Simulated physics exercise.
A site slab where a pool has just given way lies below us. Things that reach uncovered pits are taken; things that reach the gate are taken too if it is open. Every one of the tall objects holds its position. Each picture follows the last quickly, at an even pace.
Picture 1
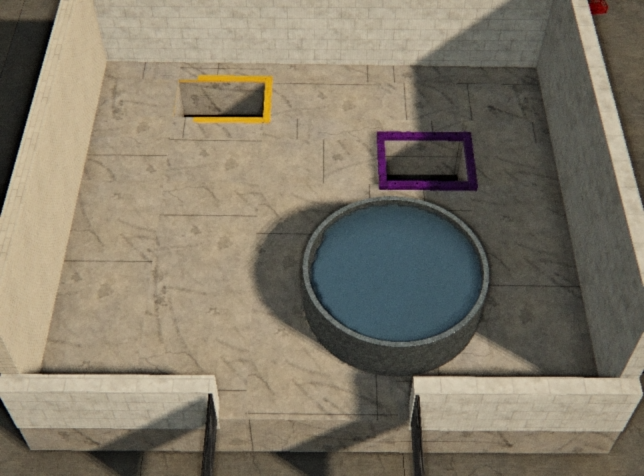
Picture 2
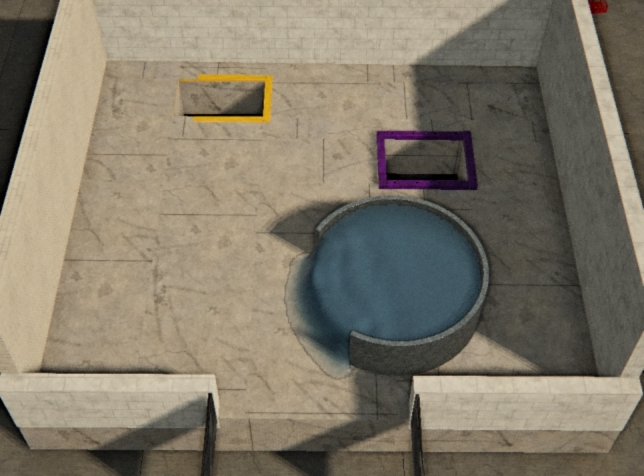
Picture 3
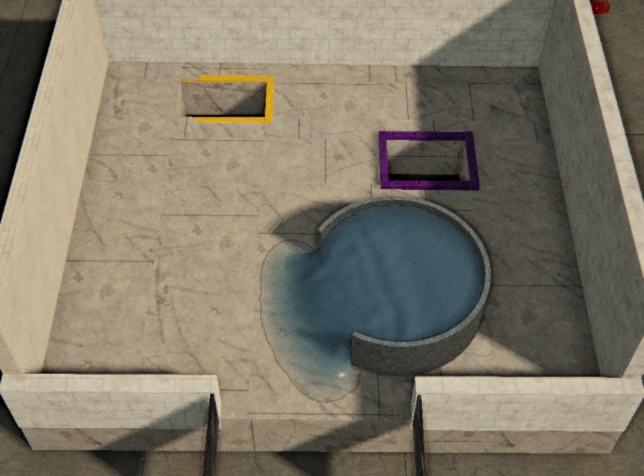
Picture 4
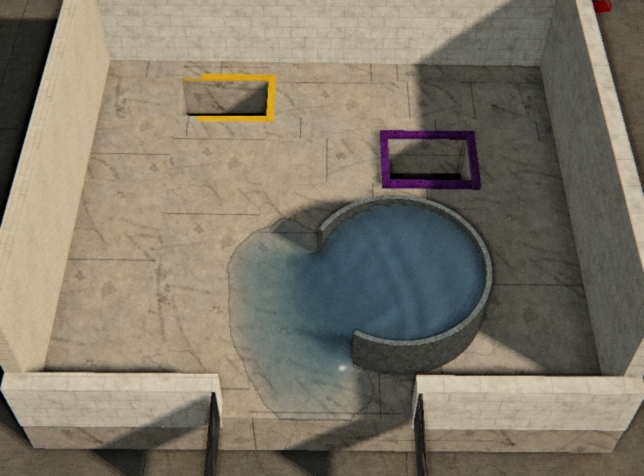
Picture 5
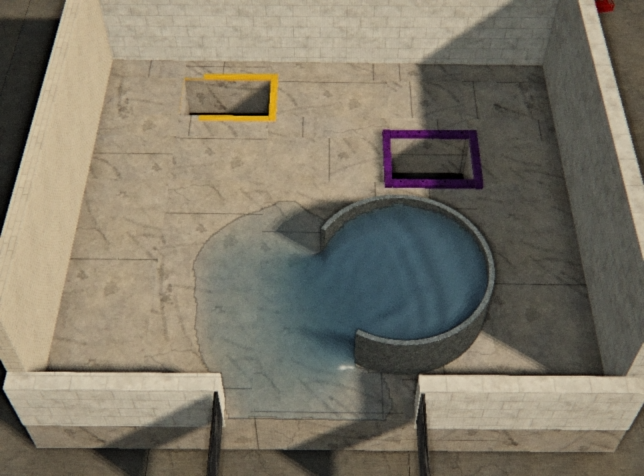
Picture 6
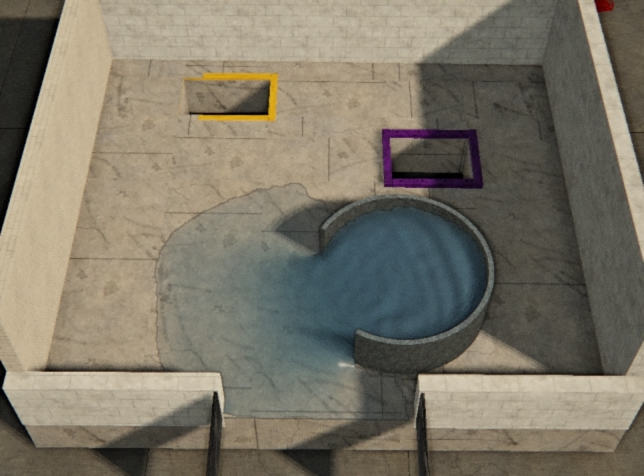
Water poured out through a gap in the left side of a round tank and spread steadily across the walled stone floor, fanning left and toward the front opening, while two rimmed pits lay behind.
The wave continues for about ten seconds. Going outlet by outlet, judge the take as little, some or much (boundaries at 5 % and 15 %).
My judgement: The gate ends up with much, the yellow pit ends up with much, the purple pit ends up with little.
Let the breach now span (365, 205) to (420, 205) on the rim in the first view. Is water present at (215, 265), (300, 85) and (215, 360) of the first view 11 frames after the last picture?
Listed in order, they come out without a puddle, sitting in a pool and without a puddle.
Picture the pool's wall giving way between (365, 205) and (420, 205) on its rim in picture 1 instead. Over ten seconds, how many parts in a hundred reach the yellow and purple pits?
The yellow pit takes 20 per cent and the purple pit 30 per cent.
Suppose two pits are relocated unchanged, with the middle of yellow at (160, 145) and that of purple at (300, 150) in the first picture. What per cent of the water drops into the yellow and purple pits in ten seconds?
Percentages by pit: Yellow at 30, purple at 0.
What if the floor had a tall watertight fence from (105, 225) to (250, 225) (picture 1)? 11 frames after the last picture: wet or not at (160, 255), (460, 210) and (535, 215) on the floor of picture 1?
Taken in turn, the three points are soaked, unsoaked and unsoaked.
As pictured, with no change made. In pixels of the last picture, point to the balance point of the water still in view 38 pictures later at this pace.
It is near (228, 240).
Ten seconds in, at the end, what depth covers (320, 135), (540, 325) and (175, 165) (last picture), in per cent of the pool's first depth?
In that order: 4, 0 and 4 per cent.
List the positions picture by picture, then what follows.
In the first picture, still water in the round tank at (395, 270).
In the second picture, the front is at (339, 375), out from the gap at (311, 307).
In the third picture, water pours out at (313, 309) and has run to (284, 247).
In the fourth picture, water pours out at (314, 309) and has run to (282, 227).
In the fifth picture, the front is at (269, 211), out from the gap at (316, 309).
In the sixth picture, the front is at (180, 234), out from the gap at (316, 308).
A moment on, water covers 35 % of the floor; the gate 5 %, the yellow pit 0 %, the purple pit 0 %.
Next, water covers 35 % of the floor; the gate 9 %, the yellow pit 0 %, the purple pit 0 %.
Then, water covers 40 % of the floor; the gate 14 %, the yellow pit 0 %, the purple pit 0 %.
Later, water covers 60 % of the floor; the gate 18 %, the yellow pit 12 %, the purple pit 0 %.
In the end, water covers 75 % of the floor; the gate 24 %, the yellow pit 27 %, the purple pit 0 %.
